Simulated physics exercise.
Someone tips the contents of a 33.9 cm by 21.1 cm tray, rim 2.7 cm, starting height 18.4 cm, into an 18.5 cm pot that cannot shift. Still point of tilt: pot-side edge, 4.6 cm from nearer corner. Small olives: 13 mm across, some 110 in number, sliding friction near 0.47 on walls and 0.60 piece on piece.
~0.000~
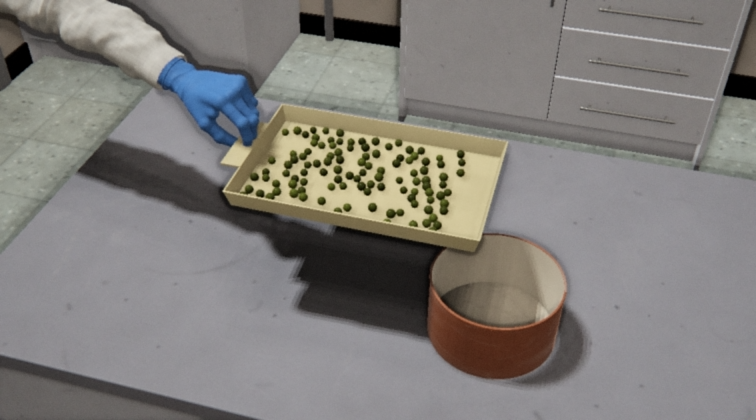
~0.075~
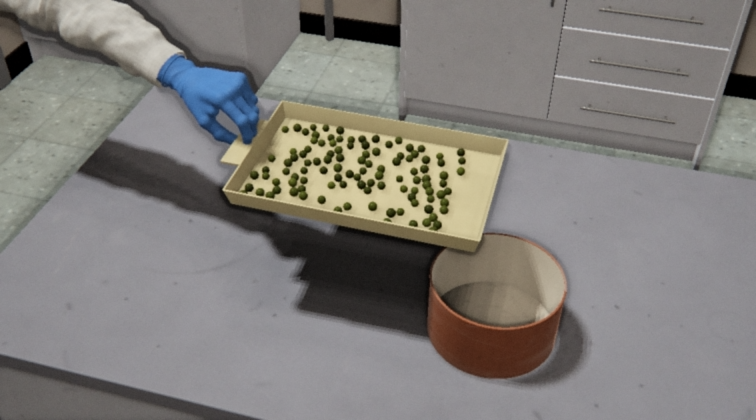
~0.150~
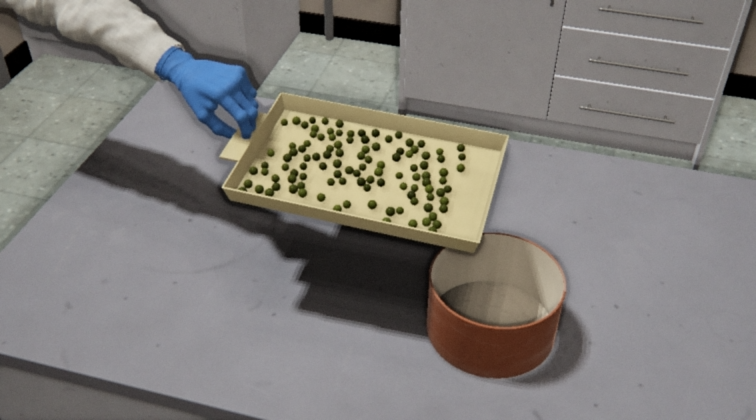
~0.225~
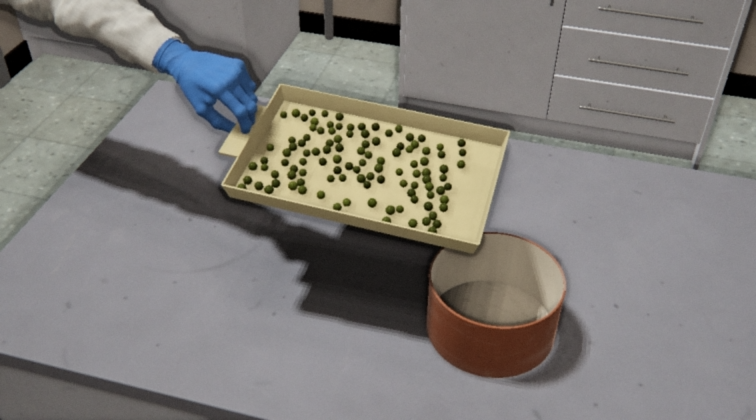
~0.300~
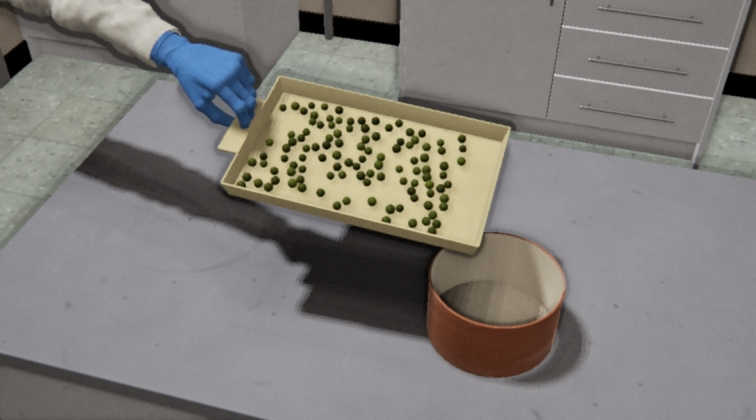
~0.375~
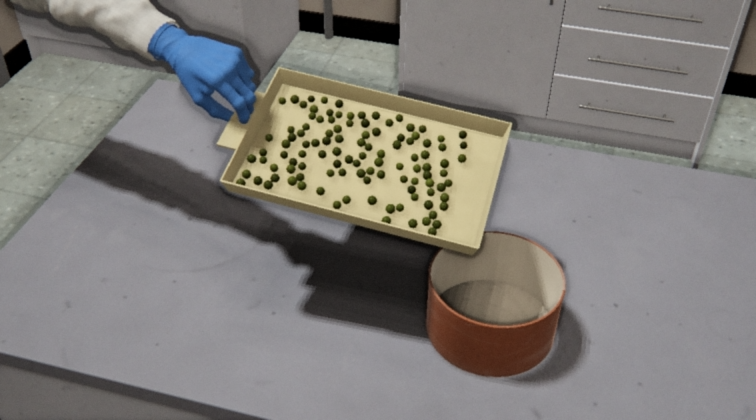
In a room with a pale tiled floor and grey drawer cabinets, a grey tabletop is seen from above at an angle. A blue-gloved hand in a white sleeve is at the left end of a cream tray scattered with small dark green olives, beside a reddish-brown pot at right. The tray's far side steadily rises, tilting it slightly toward the viewer, while the camera stays still.
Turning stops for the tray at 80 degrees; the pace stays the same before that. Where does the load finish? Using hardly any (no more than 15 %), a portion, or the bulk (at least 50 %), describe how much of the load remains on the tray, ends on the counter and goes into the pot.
Tray: The bulk, counter: Hardly any, pot: Hardly any.
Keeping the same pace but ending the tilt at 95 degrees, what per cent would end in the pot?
Roughly 35 percent.
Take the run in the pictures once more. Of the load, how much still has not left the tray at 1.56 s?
Of the load, some 100 percent.
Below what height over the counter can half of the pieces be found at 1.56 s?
Some 22 cm above the counter.
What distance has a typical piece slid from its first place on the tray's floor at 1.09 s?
Displacement on the tray: About 9 cm.
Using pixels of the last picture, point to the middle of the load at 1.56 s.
(377, 205) or thereabouts.
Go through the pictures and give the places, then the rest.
The first picture shows tray tilt 0 degrees, front corners at (229, 189) and (476, 236); middle of the pieces at (363, 173); pot at (498, 278).
The second picture shows tray tilt 1 degrees, front corners at (229, 188) and (476, 237); middle of the pieces at (363, 171).
The third picture shows tray tilt 4 degrees, front corners at (228, 185) and (475, 238), lowest corner right front; middle of the pieces at (363, 167).
The fourth picture shows tray tilt 7 degrees, front corners at (228, 183) and (475, 240), lowest corner right front; middle of the pieces at (363, 163).
The fifth picture shows tray tilt 10 degrees, front corners at (227, 181) and (475, 242), lowest corner right front; middle of the pieces at (362, 159).
The sixth picture shows tray tilt 14 degrees, front corners at (227, 178) and (475, 243), lowest corner right front; middle of the pieces at (363, 156); pot at (497, 276). The tray's pace is about 45 degrees a second.
After 1.09 s, tilt 45 degrees; the tray holds 100 %, the pot 0 %.
After 1.56 s, tilt 65 degrees; the tray holds 100 %, the pot 0 %.
After 2.11 s, tilt 80 degrees; the tray holds 100 %, the pot 0 %.
In the end, at 2.4 s, tray 100 %, counter 0 %, pot 0 %.
